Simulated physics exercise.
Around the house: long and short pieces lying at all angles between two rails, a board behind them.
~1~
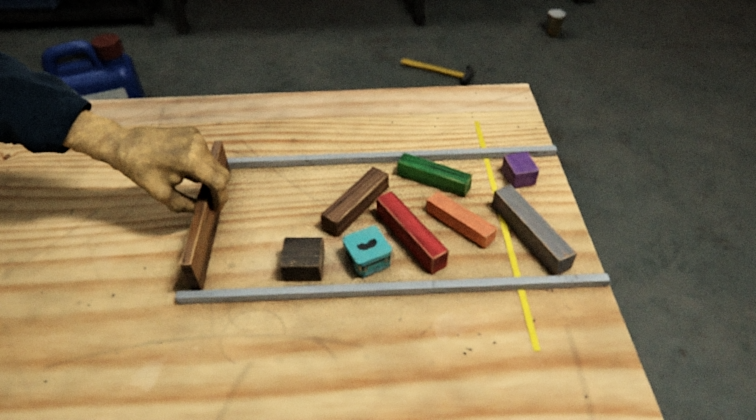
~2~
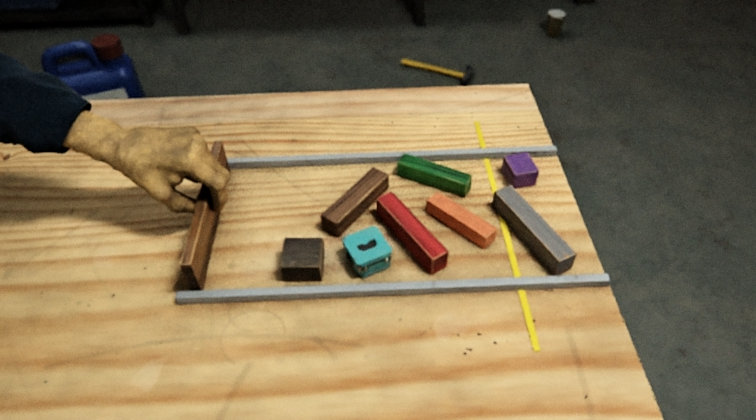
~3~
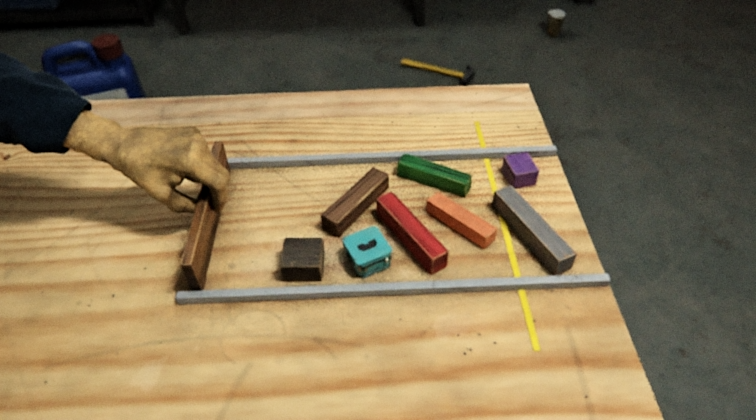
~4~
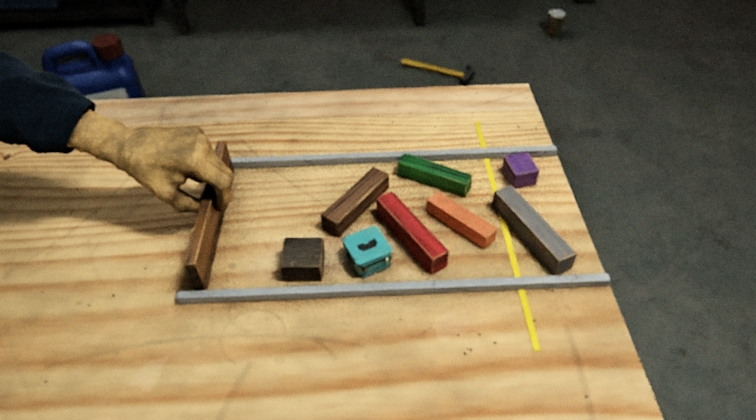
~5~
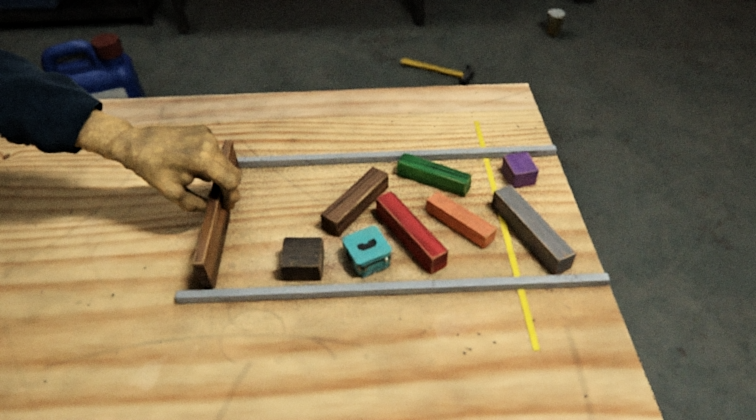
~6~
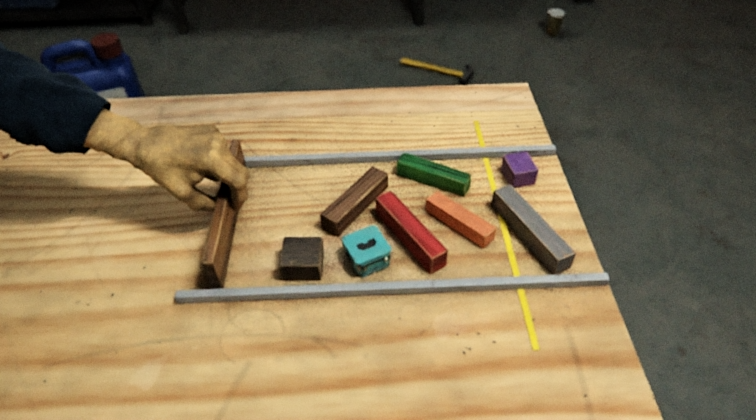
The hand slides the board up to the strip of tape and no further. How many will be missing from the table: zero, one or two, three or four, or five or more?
The number that fall off is one or two.
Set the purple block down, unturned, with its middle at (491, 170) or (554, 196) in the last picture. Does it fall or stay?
Place by place, it stays on; falls.
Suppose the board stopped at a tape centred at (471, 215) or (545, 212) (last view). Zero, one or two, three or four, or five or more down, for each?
In that order: None at all; 5 or more.
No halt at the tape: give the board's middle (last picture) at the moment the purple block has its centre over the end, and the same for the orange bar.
About (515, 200), and (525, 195) for the other.
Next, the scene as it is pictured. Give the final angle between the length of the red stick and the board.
Near 40 degrees.
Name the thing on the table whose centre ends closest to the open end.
It is the purple block.
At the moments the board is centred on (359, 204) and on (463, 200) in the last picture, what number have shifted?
First 4, then 8.
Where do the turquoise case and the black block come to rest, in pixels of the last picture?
The turquoise case at (574, 257), the black block at (532, 249).
Soon after, none off yet; purple block at rest near (519, 170); grey bar at rest near (531, 228); orange bar at rest near (460, 219).
Then, none off yet; purple block at rest near (519, 170); grey bar at rest near (531, 228); orange bar moving near (467, 214).
Further on, none off yet; purple block moved a little near (527, 166); grey bar moved a little near (570, 220); orange bar moved about its own width near (520, 200).
At rest, the number that fall off is one or two; fallen, grey bar.
